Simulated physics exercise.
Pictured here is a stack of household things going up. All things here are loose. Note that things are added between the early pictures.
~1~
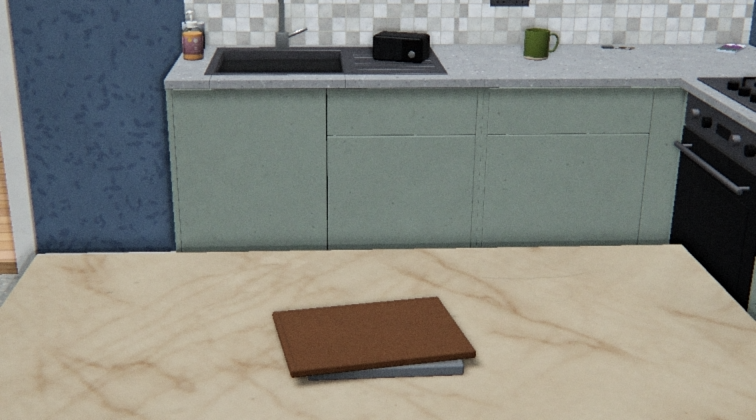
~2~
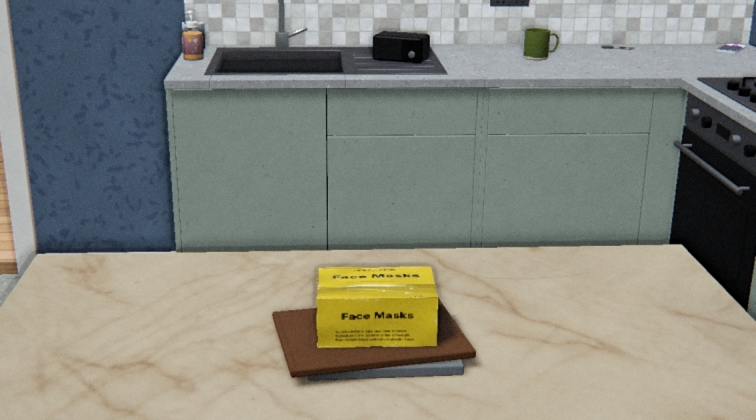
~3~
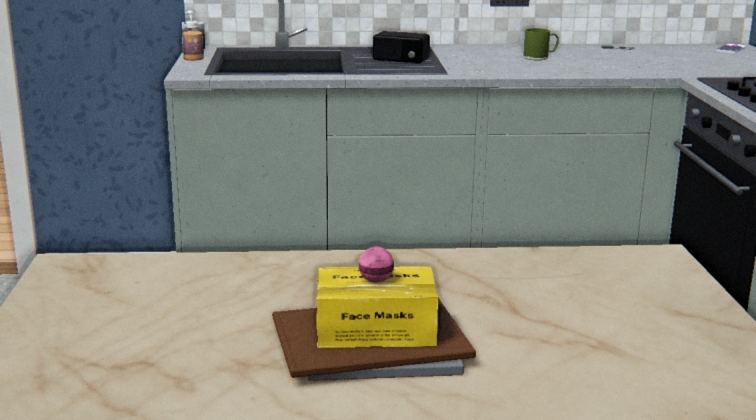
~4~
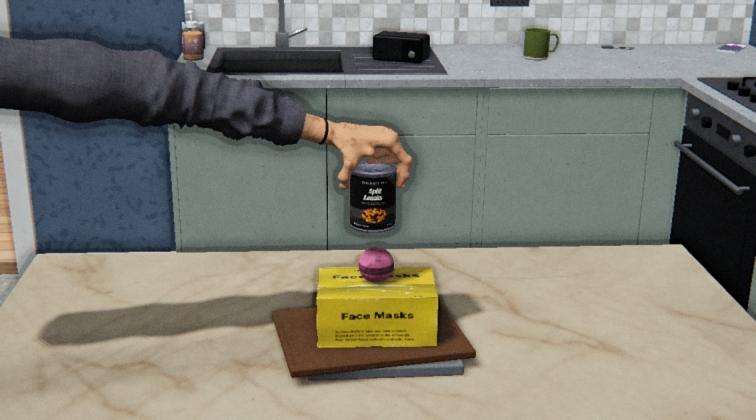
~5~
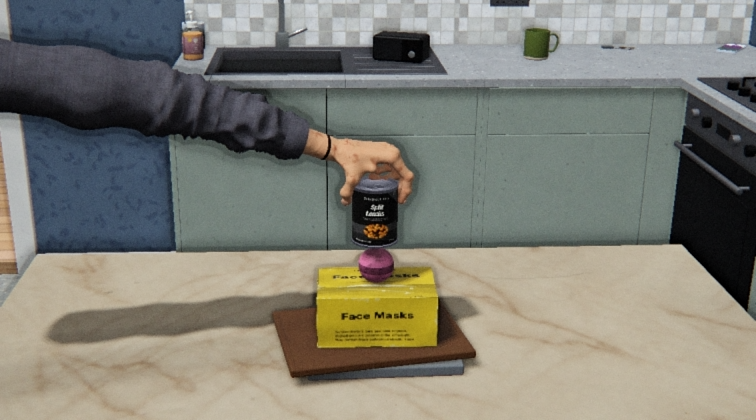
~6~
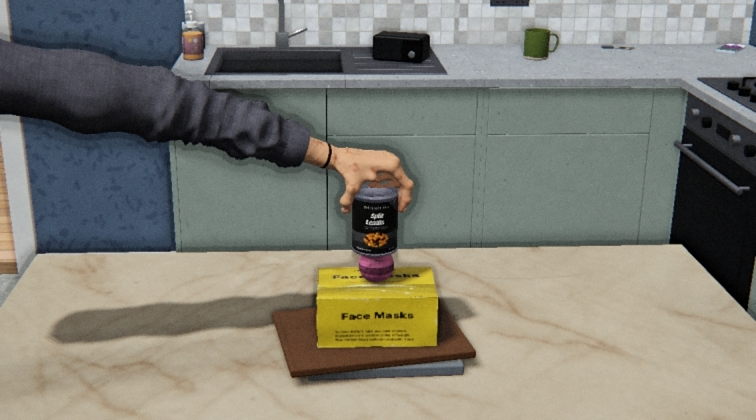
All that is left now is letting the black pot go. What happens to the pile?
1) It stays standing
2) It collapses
It collapses (2).
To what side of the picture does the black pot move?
Its movement is toward the left.
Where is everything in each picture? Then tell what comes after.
In the first frame, the last thing is not in view yet.
In the second frame, the last thing is not in view yet.
In the third frame, the last thing is not in view yet; pink ball (376, 265).
The fourth frame shows coming down; black pot (373, 196).
The fifth frame shows coming down; black pot (375, 212); pink ball (376, 265).
The sixth frame shows set down, still held; black pot (375, 221).
Then, 0.50 s past the last view, black pot rocked 39° from its first pose near (346, 229).
Then, 0.70 s past the last view, black pot now fallen.
Then, 0.80 s past the last view, things are still on the move.
Then, 1.00 s past the last view, as before.
Finally, fallen, black pot; the other 4 still in place. Final places as the last picture's camera would see them, black pot near (182, 337). The pile gives way.
